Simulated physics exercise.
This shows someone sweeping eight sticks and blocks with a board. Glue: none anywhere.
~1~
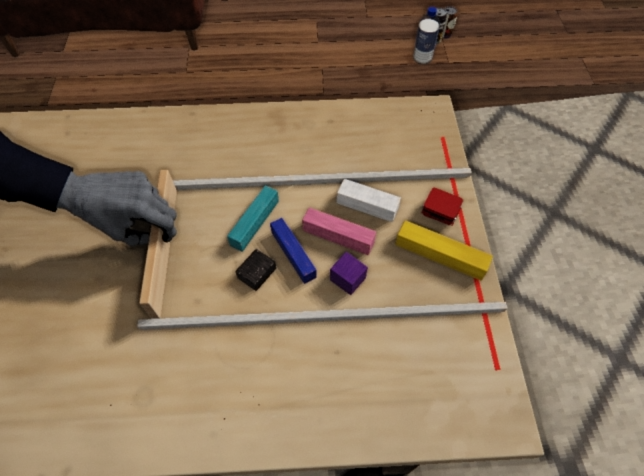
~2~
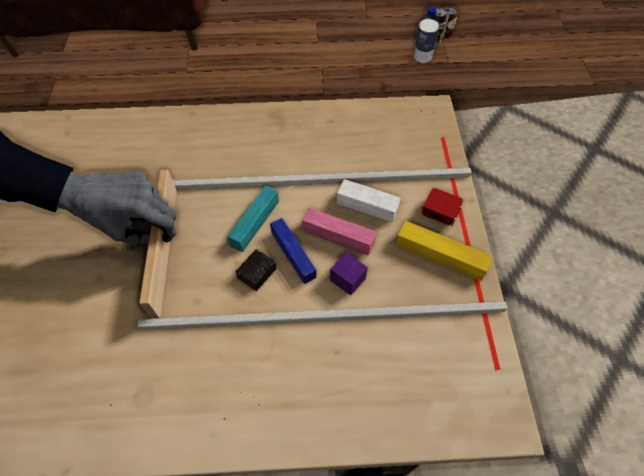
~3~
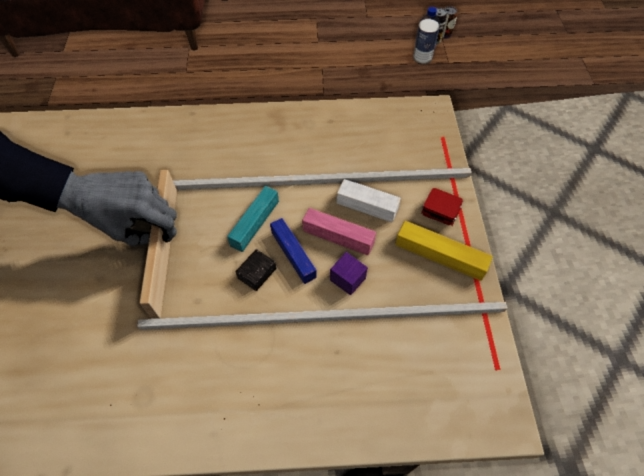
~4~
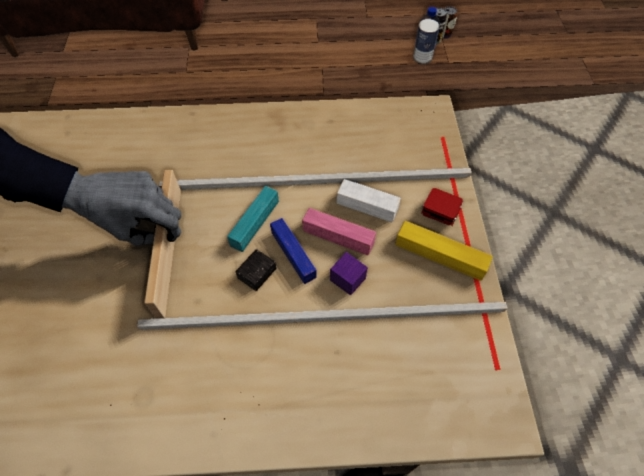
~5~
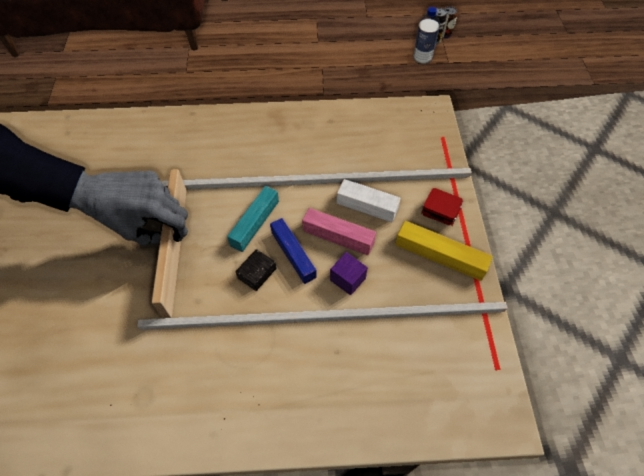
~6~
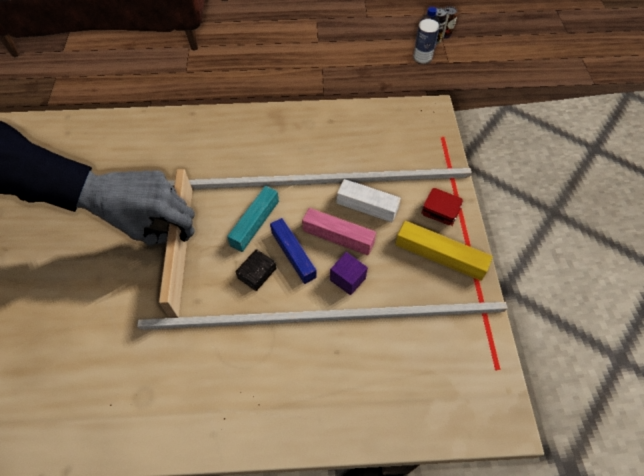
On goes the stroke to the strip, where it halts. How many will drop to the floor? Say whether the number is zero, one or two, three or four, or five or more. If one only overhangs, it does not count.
Pieces that go over the edge: At least five.
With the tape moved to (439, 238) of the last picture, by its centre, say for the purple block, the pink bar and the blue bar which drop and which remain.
Purple block - stays in place, pink bar - stays in place, blue bar - stays in place.
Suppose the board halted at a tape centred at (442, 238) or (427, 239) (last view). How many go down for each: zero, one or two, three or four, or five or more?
For each place: Three to four; either one or two.
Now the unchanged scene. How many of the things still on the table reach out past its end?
Answer: 2.
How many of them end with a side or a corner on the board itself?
3 end up touching it.
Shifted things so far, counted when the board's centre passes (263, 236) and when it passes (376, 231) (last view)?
By the first moment it's 3, by the second it's 8.
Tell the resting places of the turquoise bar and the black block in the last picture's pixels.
The turquoise bar comes to rest at (470, 208), and the black block comes to rest at (487, 261).
A little later, none off yet; red case at rest near (442, 208); yellow stick at rest near (442, 250); white bar at rest near (370, 199).
When it is over, the number that fall off is five or more; down, blue bar, pink bar, white bar, yellow stick and red case.
